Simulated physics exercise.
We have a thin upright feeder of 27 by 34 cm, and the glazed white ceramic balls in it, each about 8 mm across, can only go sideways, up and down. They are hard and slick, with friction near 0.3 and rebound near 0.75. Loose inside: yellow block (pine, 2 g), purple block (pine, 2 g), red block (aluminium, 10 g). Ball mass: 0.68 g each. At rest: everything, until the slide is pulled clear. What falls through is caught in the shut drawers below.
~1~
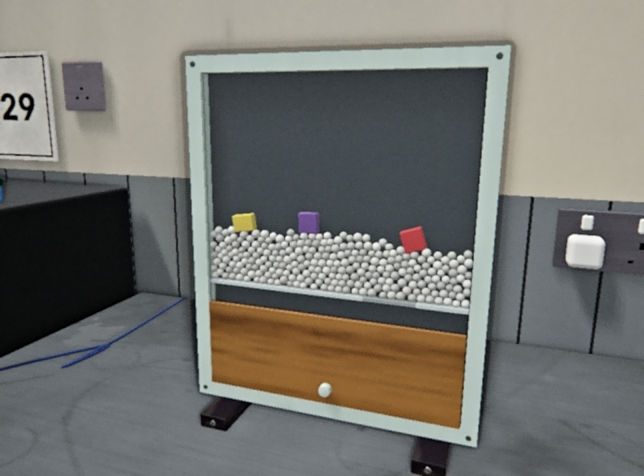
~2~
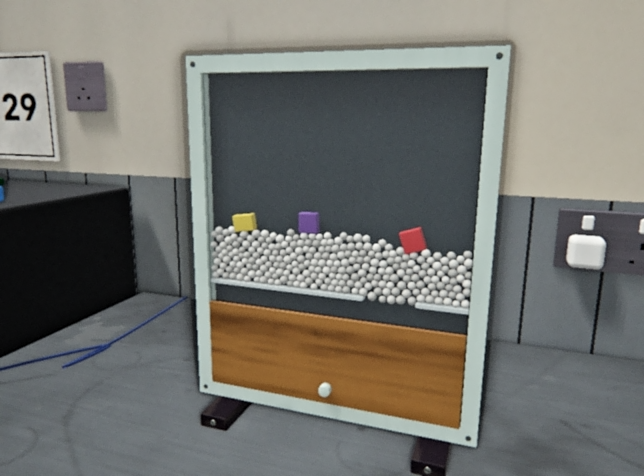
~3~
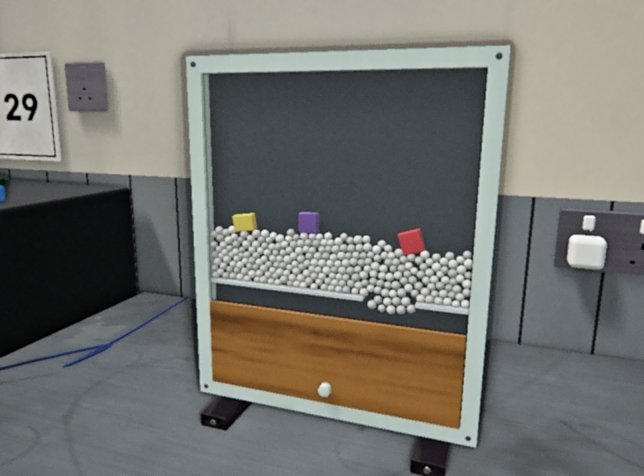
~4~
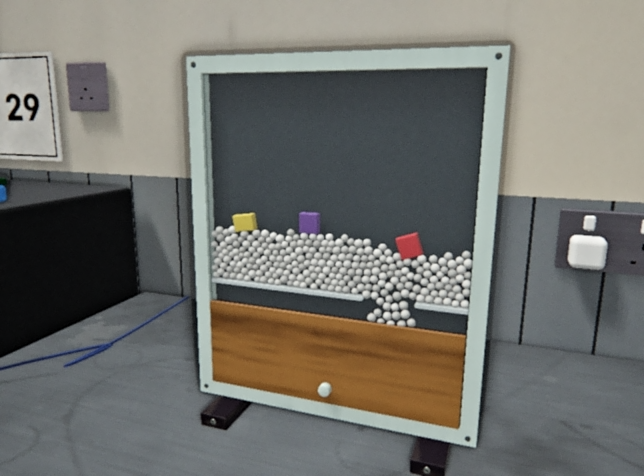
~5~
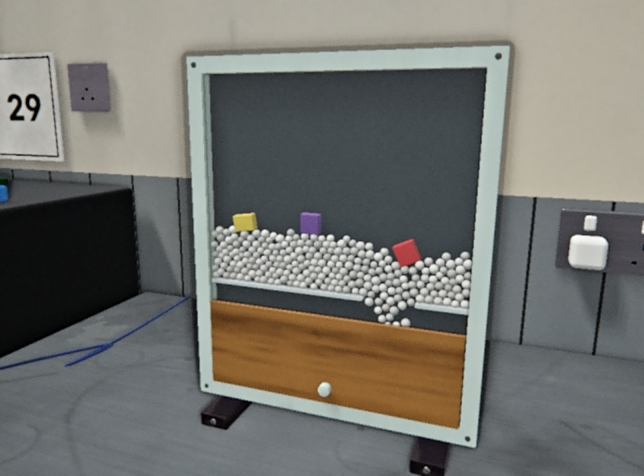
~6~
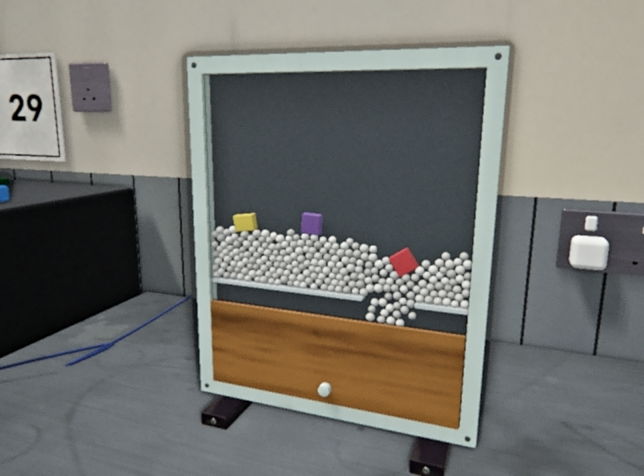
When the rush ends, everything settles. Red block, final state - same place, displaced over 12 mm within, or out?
Out.
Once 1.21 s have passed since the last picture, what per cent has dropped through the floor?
Share out below: Approx. 60 per cent.
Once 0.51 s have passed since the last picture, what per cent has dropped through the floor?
It should be near 45 per cent.
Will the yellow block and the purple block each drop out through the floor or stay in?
Yellow block still there, purple block gone.
Then, 0.14 s later than the last picture, 25 % are out; yellow block moved 0.0 cm tilted 9°; purple block moved 0.5 cm; red block moved 9.3 cm tilted 51°.
Then, 0.50 s later than the last picture, 45 % are out; yellow block moved 0.2 cm tilted 13°; purple block below the floor; red block below the floor.
Then, 1.21 s later than the last picture, 60 % are out; yellow block moved 2.5 cm tilted 44°; purple block below the floor; red block below the floor.
At rest 3.2 s after the last picture, 65 % are out; yellow block moved 5.8 cm tilted 27°; purple block below the floor; red block below the floor.
